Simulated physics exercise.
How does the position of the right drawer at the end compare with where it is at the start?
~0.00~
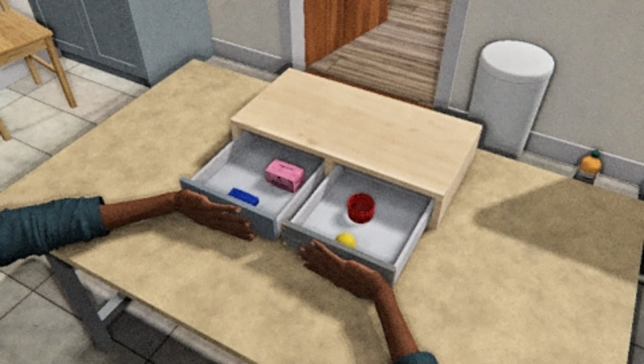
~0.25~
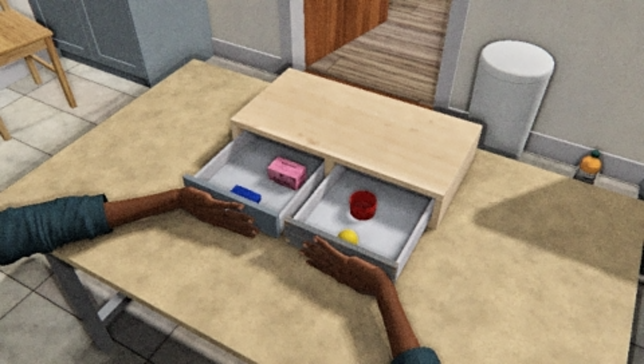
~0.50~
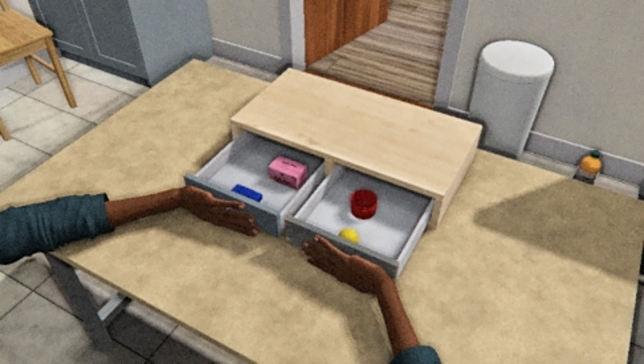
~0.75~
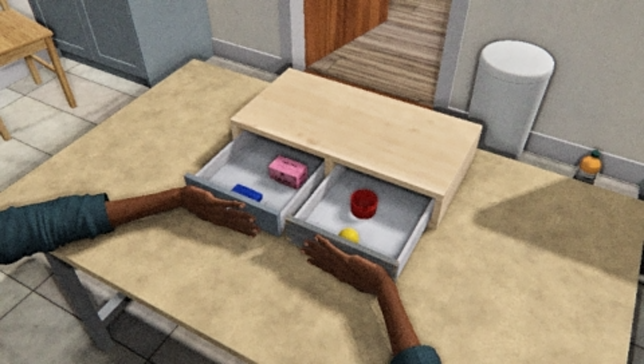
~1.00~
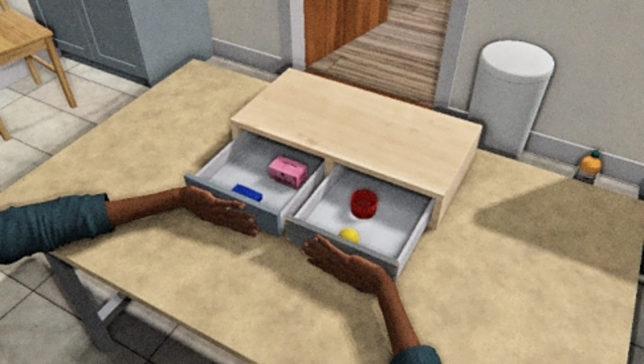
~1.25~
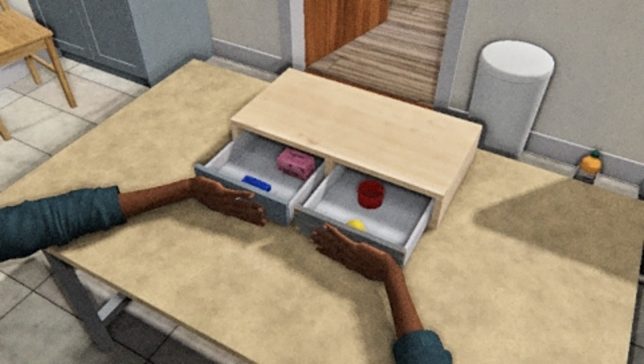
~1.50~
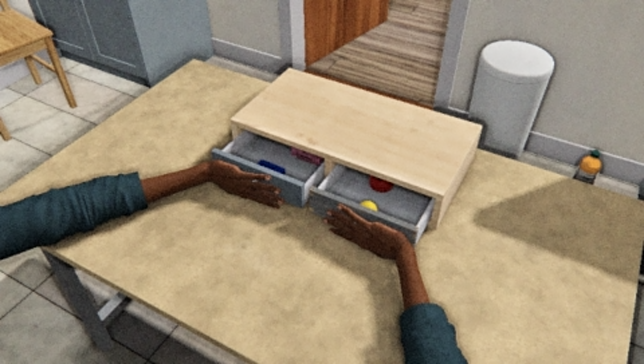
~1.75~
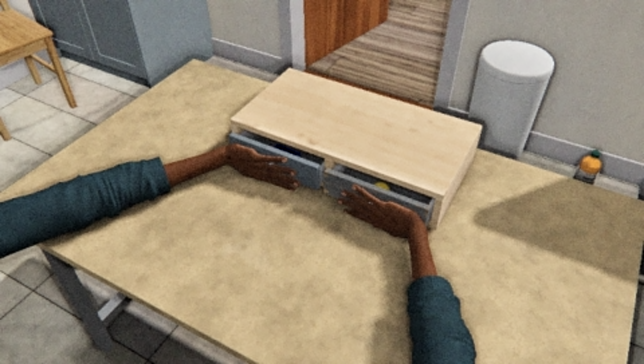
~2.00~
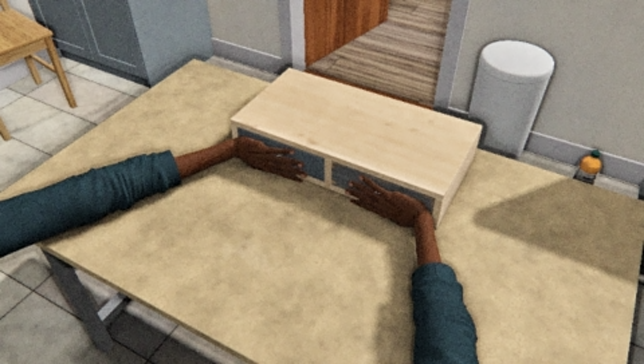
At the start the right drawer sticks out from the chest toward the viewer, with its contents showing. By the end it is farther back, up and to the right, and sits shut flush in the chest.
